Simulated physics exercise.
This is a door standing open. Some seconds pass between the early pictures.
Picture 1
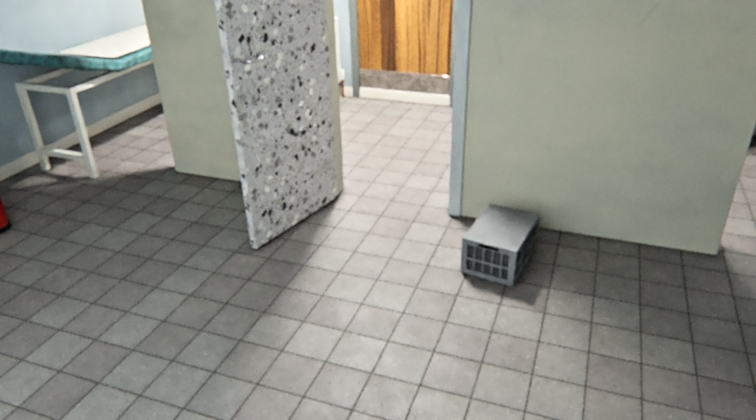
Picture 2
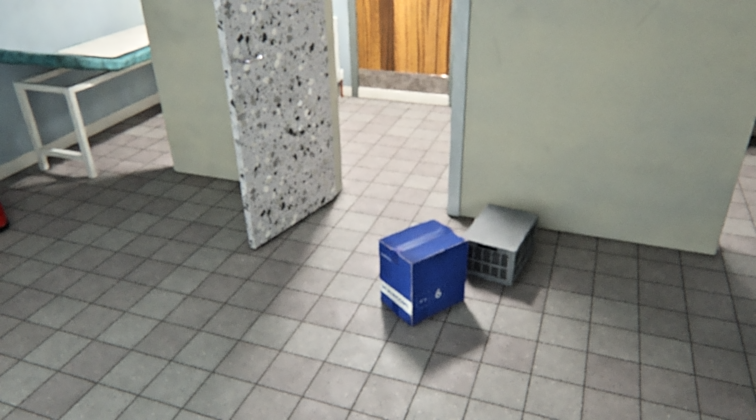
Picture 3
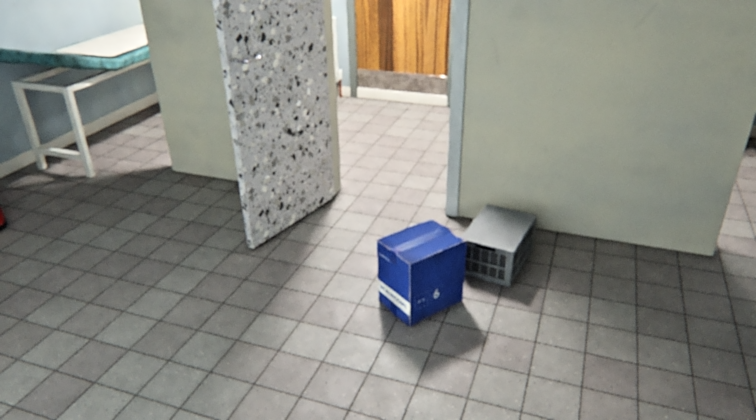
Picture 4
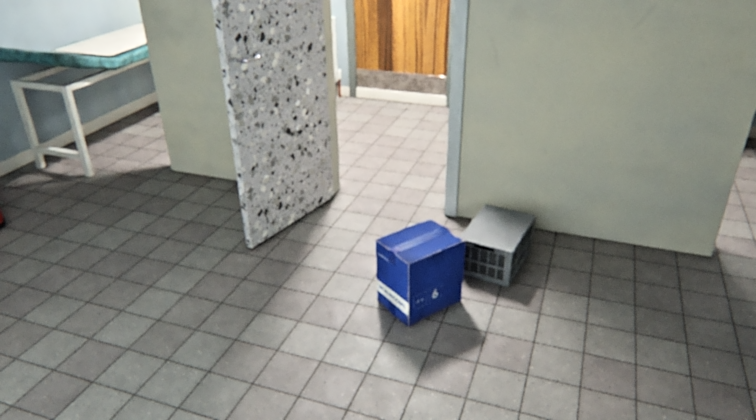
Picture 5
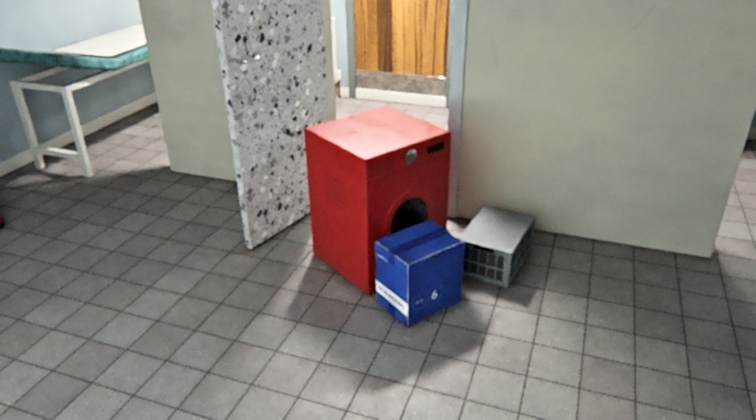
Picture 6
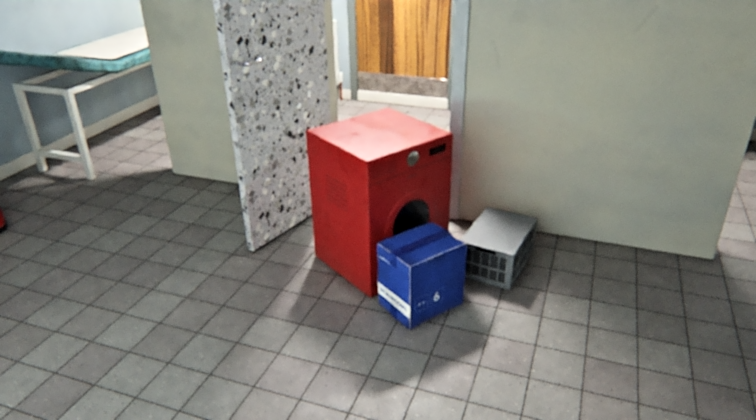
A speckled door stands open as a blue box, then a red appliance, appear.
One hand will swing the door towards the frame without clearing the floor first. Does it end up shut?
The door stops short.
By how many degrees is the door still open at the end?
About 75°.
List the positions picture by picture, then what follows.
In the first picture, door wide open and still; grey crate (501, 243).
In the second picture, door wide open and still; grey crate (499, 243); blue box (423, 271).
In the third picture, door wide open and still; grey crate (498, 244); blue box (421, 271).
In the fourth picture, door wide open and still; grey crate (496, 244); blue box (420, 271).
In the fifth picture, door wide open and still; grey crate (496, 245); blue box (419, 272).
In the sixth picture, door wide open and still; red appliance (380, 199); grey crate (498, 246).
Then, 0.40 s after the last picture, door at 97°.
Then, 0.60 s after the last picture, door at 87°.
Then, 0.70 s after the last picture, door at 82°.
Then, 0.80 s after the last picture, door at 76°.
At rest, door at 76°; all 3 in place. Seen from the same camera at the end, red appliance near (381, 198).
